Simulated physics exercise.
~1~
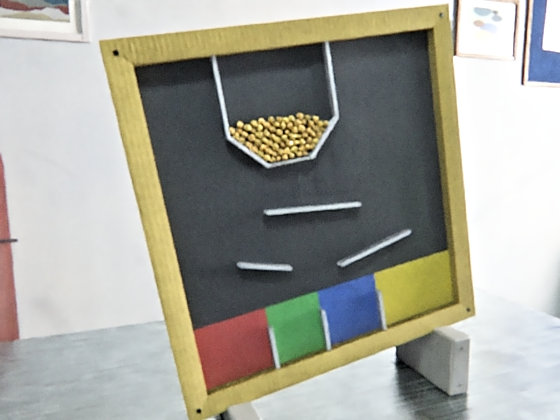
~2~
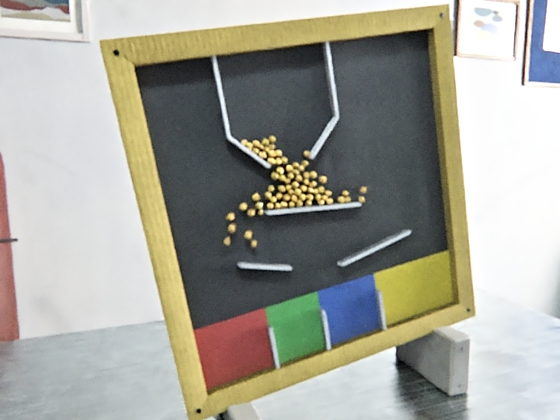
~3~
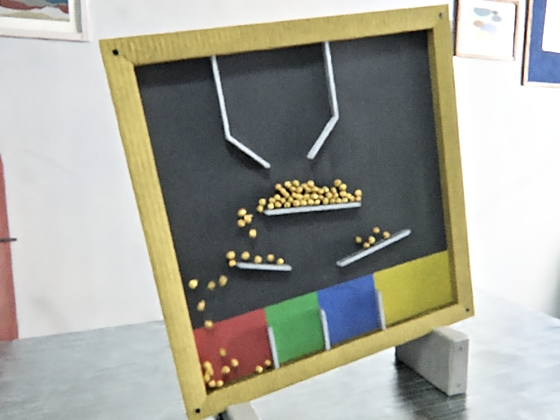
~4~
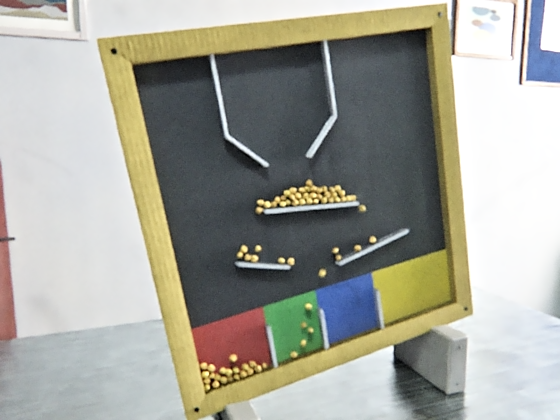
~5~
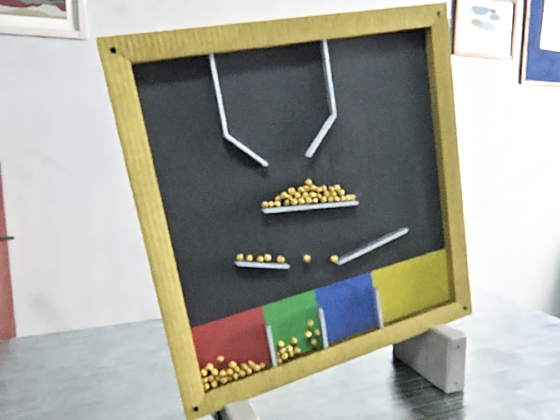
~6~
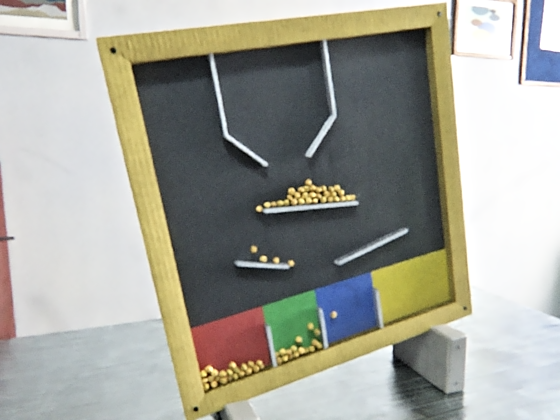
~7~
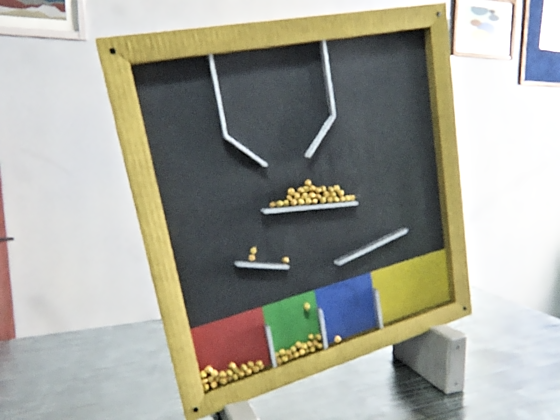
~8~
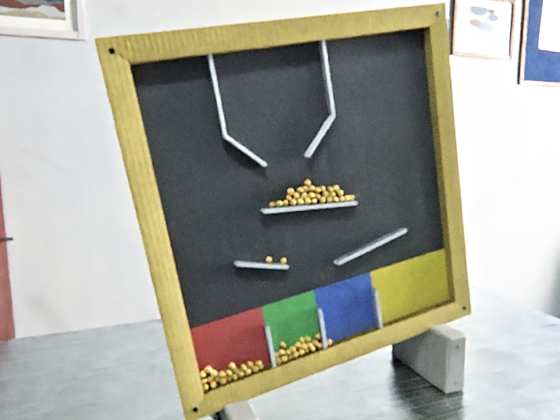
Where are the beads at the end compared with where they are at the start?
At the start the beads are all held together in the hopper near the top of the case. By the end they are lower down, with many heaped on the upper ledge, a few on the lower left ledge, and the rest in the red and green bins.
